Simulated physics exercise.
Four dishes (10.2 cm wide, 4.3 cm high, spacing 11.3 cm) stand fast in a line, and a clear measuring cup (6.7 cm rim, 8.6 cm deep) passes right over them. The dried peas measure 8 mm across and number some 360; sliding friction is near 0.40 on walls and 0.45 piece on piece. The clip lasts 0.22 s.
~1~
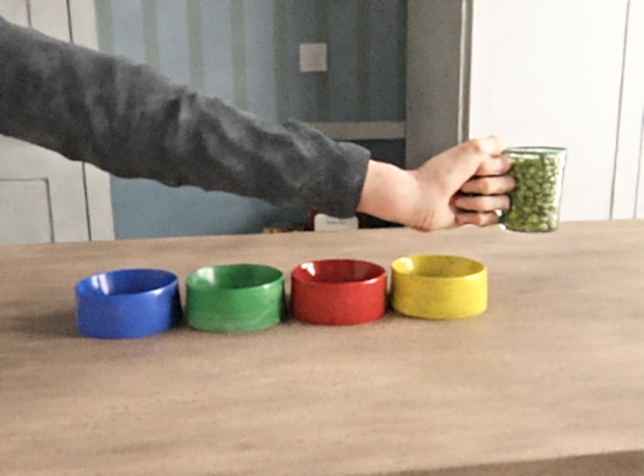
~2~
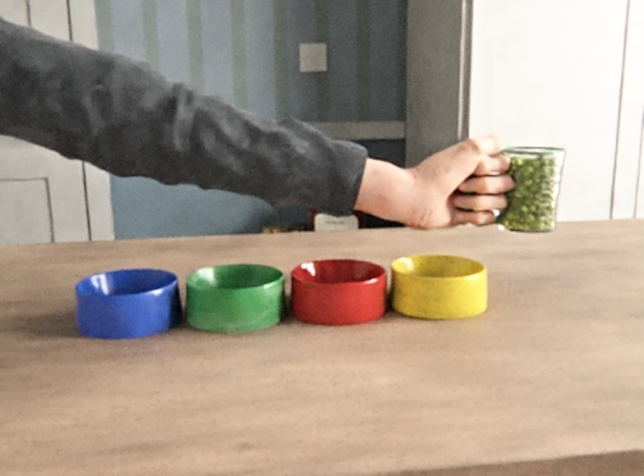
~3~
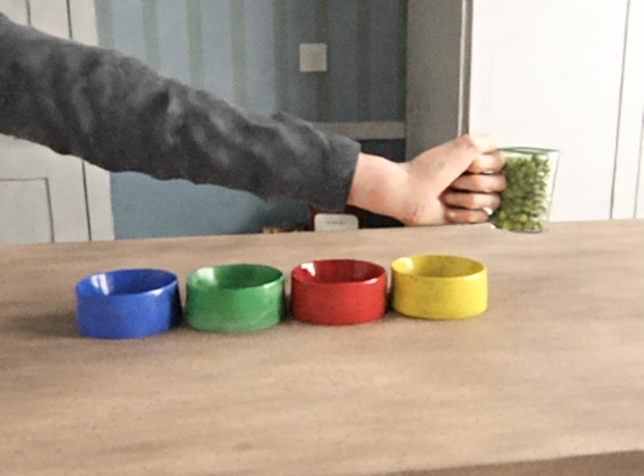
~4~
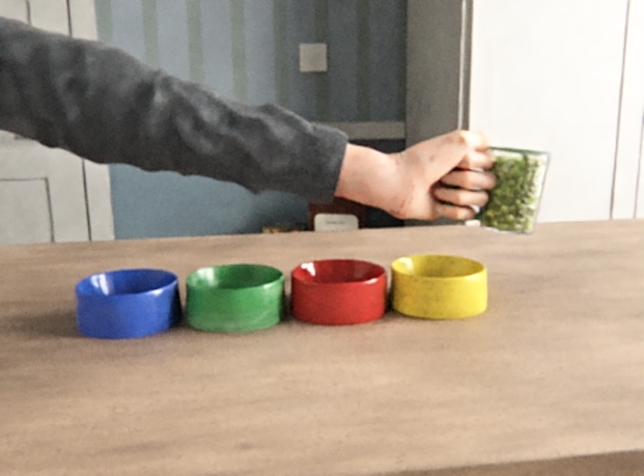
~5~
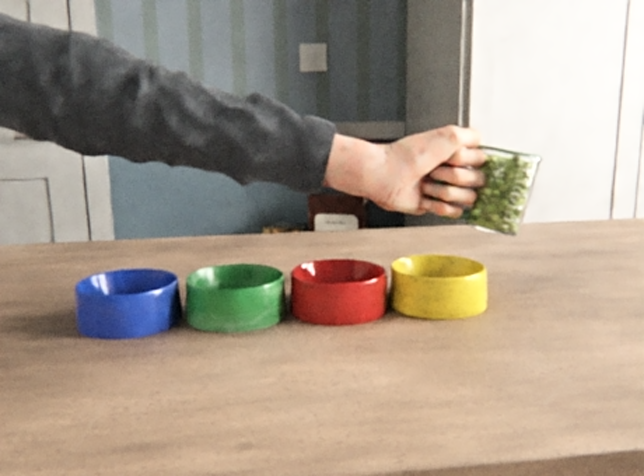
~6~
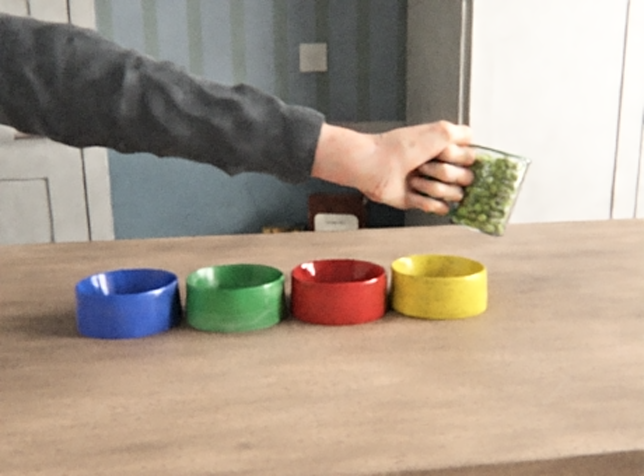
On a wooden table, blue, green, red and yellow dishes stand in a row while a hand in a dark sleeve holds a clear cup of green peas beyond the yellow one. The hand moves the cup slightly left, slowly at first, and gradually tilts it, the peas still inside.
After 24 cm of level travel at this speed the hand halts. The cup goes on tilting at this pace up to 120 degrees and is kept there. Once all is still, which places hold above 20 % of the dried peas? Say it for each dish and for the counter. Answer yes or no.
Red dish: Yes; blue dish: No; green dish: No; yellow dish: No; on the counter: No.
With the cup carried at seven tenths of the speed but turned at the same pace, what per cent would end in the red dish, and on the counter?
Then: Red 80; counter 10.
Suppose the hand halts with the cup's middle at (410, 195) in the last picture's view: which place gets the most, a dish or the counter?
The winner: Yellow.
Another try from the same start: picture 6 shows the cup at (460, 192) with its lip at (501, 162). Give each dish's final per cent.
Red 90; blue 0; green 0; yellow 0.
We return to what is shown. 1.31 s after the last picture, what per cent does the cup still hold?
Roughly 10 per cent.
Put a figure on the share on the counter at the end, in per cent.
Some 10 per cent.
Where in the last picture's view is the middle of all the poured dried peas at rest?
Around (353, 293).
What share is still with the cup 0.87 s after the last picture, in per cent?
About 90 per cent.
Then, 0.52 s after the last picture, tilt 65 degrees; cup holds 100 %.
Then, 0.87 s after the last picture, tilt 98 degrees; cup holds 90 %, red 10 %.
Then, 1.31 s after the last picture, tilt 120 degrees; cup holds 10 %, red 80 %, yellow 5 %.
In the end, red 85 %, blue 0 %, green 0 %, yellow 5 %, counter 10 %.
